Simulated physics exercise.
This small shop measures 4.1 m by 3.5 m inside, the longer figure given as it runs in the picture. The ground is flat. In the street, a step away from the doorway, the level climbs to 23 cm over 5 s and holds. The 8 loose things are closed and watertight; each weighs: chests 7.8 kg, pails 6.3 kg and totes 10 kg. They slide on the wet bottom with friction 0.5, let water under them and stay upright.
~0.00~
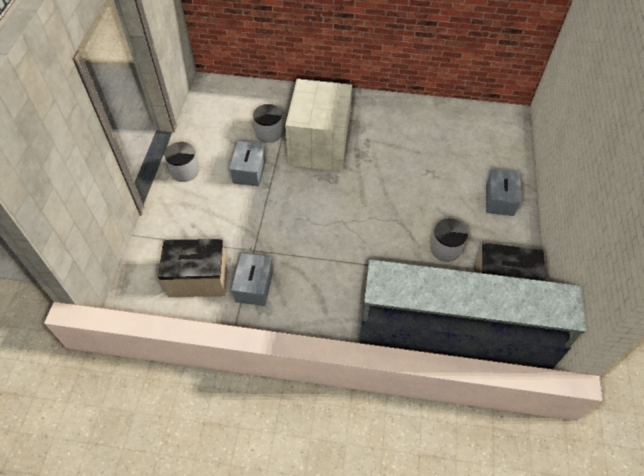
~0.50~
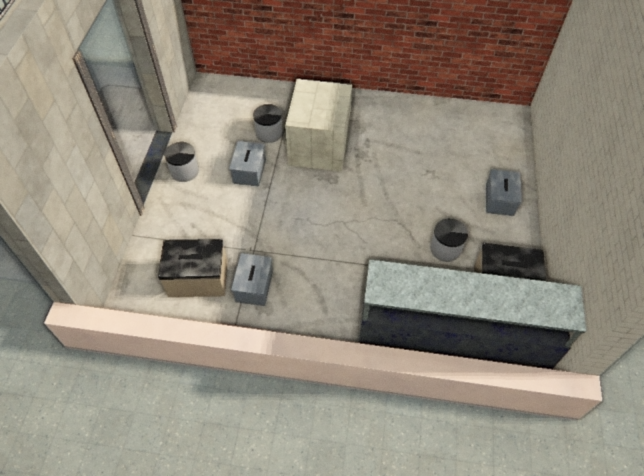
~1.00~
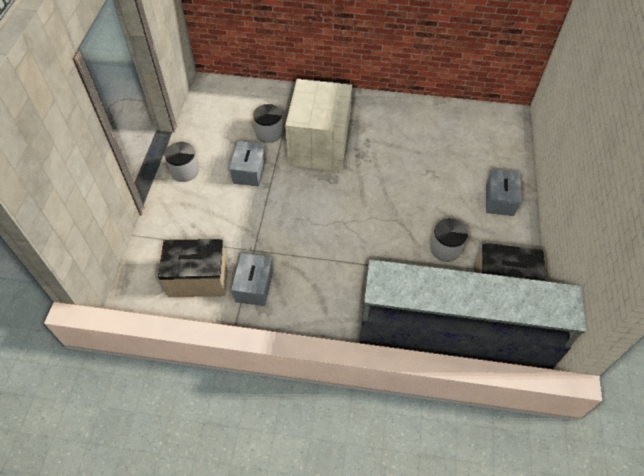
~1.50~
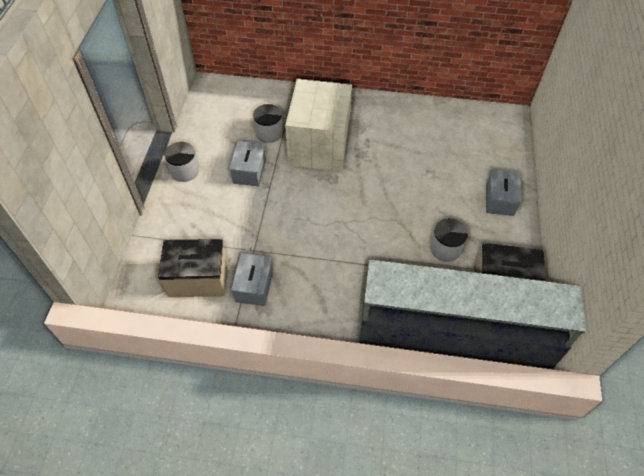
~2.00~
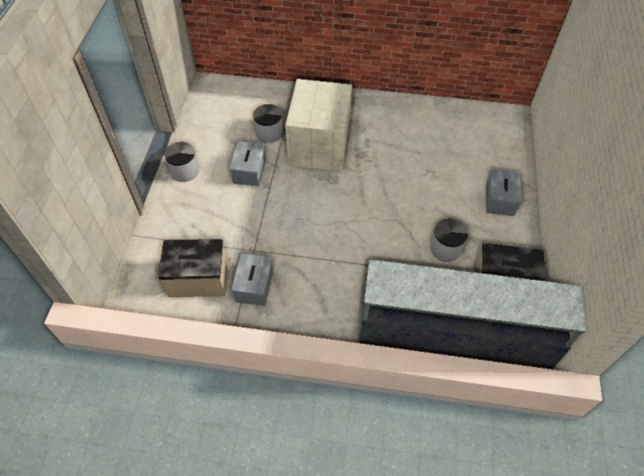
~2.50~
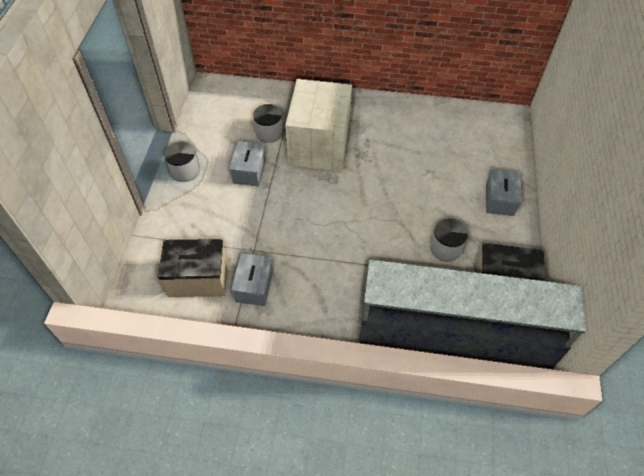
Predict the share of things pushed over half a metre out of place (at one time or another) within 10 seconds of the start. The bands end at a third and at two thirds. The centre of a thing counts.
It is two thirds or more.
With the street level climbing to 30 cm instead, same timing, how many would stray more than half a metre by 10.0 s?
Then 8.
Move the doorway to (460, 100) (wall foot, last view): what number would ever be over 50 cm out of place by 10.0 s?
In that case 6 of them.
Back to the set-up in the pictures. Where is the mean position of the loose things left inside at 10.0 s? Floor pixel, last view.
Near (398, 187).
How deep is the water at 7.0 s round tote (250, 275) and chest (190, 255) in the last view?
Roughly 5 and 3 cm.
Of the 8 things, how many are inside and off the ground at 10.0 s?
7 of them.
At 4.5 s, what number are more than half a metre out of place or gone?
I count 1.
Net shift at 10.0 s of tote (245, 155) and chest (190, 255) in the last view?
In that order: 200 cm, 50 cm.
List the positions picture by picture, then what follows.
The first frame shows a chest at (514, 265) rests on the ground; a chest at (191, 257) rests on the ground; water covers 0.0 m2; 0 of 8 have shifted.
The second frame shows a chest at (514, 265) rests on the ground; a chest at (191, 257), on the bottom; water covers 0.0 m2; 0 of 8 have shifted.
The third frame shows a chest at (514, 265) rests on the ground; a chest at (191, 257), on the bottom; water covers 0.0 m2; 0 of 8 have shifted.
The fourth frame shows a chest at (514, 265) rests on the ground; a chest at (191, 257), on the bottom; water covers 0.0 m2; 0 of 8 have shifted.
The fifth frame shows a chest at (514, 265), on the bottom; a chest at (191, 257), on the bottom; 0.0 m2 under water; 0 of 8 have shifted.
The sixth frame shows a chest at (514, 265), on the bottom; a chest at (191, 257) rests on the ground; 0.3 m2 under water; 0 of 8 have shifted.
After 3.5 s 0 of 8 are over 50 cm from their spots; 0 afloat.
After 4.5 s 1 of 8 are over 50 cm from their spots; 0 afloat.
After 7.0 s 3 of 8 are over 50 cm from their spots; 0 afloat.
After 10.0 s 6 of 8 are over 50 cm from their spots, and 7 have been at some point; 7 afloat.
